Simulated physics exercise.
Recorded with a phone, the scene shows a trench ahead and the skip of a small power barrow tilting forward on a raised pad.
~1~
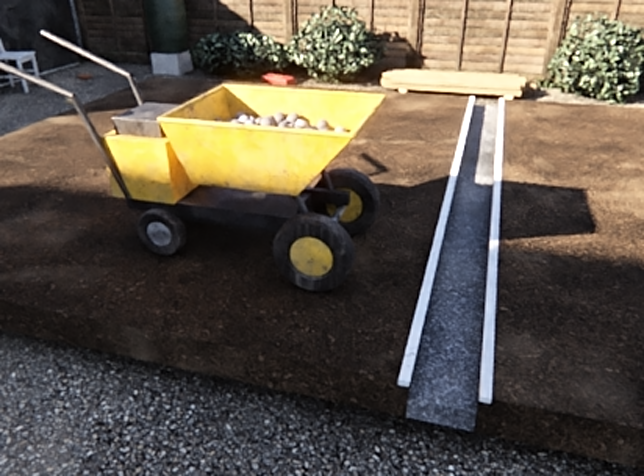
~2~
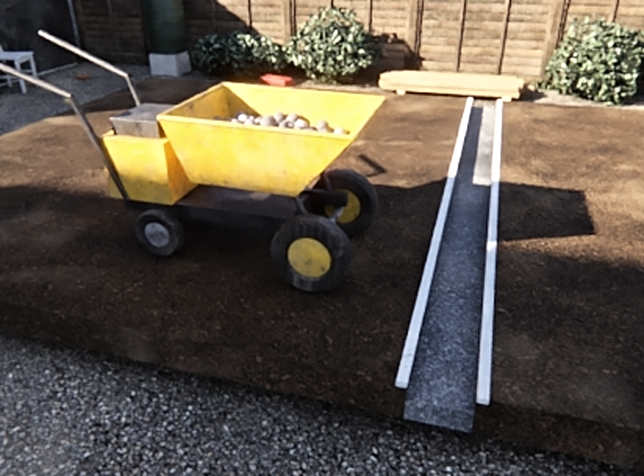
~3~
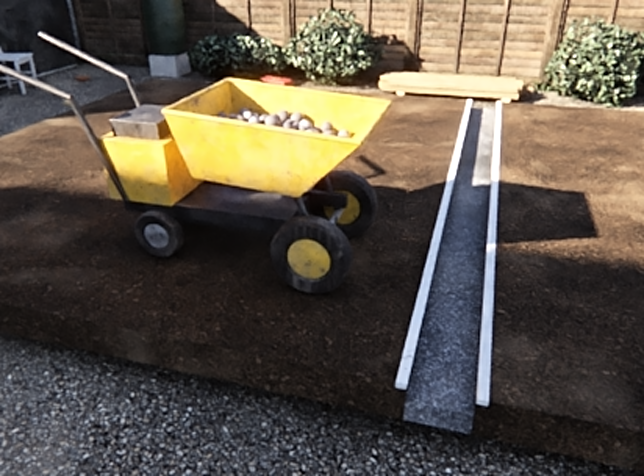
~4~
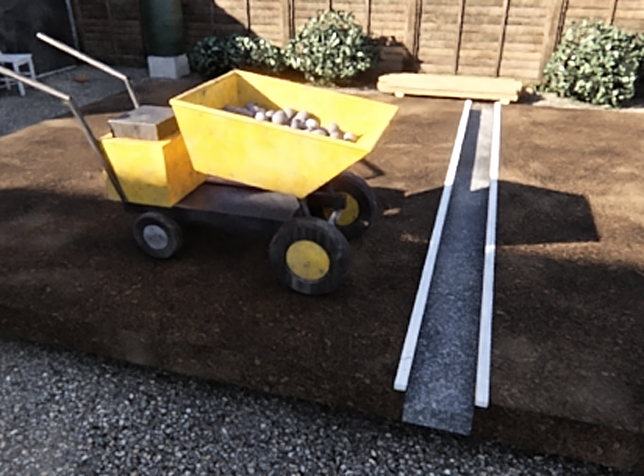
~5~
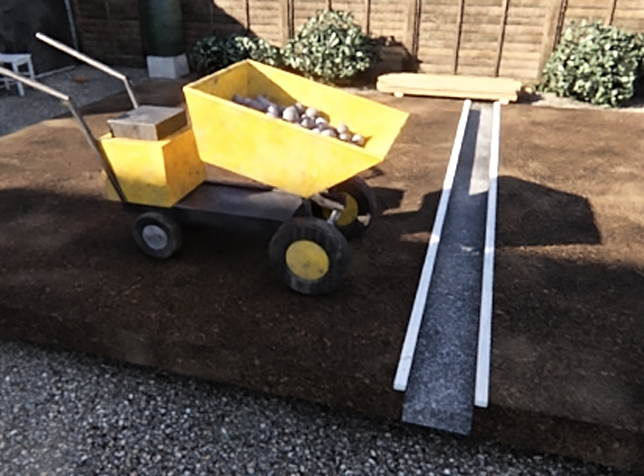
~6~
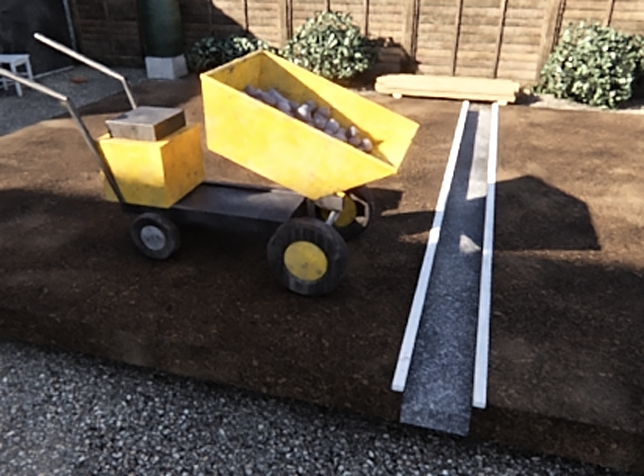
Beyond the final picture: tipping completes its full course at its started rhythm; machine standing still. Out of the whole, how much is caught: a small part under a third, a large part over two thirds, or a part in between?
Out of the whole, a part in between is caught.
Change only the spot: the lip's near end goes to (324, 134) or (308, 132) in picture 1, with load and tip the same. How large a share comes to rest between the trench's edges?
Roughly 70 and 60 percent respectively.
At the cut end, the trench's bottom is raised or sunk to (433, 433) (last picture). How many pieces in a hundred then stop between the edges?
Estimated share: Approx. 70 %.
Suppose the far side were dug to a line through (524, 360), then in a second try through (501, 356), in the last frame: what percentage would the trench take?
The first try gives 90 percent, then the second gives 70 percent.
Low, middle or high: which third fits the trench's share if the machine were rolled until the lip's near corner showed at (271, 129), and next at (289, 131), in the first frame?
The middle third, then the middle third.
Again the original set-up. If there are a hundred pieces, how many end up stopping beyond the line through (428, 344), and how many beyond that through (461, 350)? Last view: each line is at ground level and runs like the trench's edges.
Result, first then second: 80 %, 60 %.
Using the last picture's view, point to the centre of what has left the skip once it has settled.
Close to (476, 281), more or less.
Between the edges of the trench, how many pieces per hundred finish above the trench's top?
I'd put it near 40 per cent.
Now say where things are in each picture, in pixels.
In the first picture, lip of the skip (353, 136), level; top of the load (280, 133), round cobbles; first edge of the trench (415, 335); far edge (488, 348), the trench under half as wide as the skip, and shallow for its width.
In the second picture, lip of the skip (354, 138), tipped barely; top of the load (258, 135).
In the third picture, lip of the skip (361, 143), tipped barely; top of the load (262, 133).
In the fourth picture, lip of the skip (371, 150), tipped a little; top of the load (256, 131).
In the fifth picture, lip of the skip (383, 159), tipped clearly; top of the load (252, 121).
In the sixth picture, lip of the skip (396, 172), tipped clearly; top of the load (263, 115); first edge of the trench (409, 340); far edge (482, 353).
Just after the last frame, skip tipped steeply; every one in the skip.
A moment on, skip tipped right over; roughly two thirds in the skip; roughly a quarter in or heaped over the trench; about a tenth beyond it; just a few falling.
Further on, skip tipped right over; about a tenth in the skip; roughly half in or heaped over the trench; roughly a third beyond it.
When it is over, skip tipped right over; about a tenth in the skip; roughly half in or heaped over the trench; roughly a third beyond it.
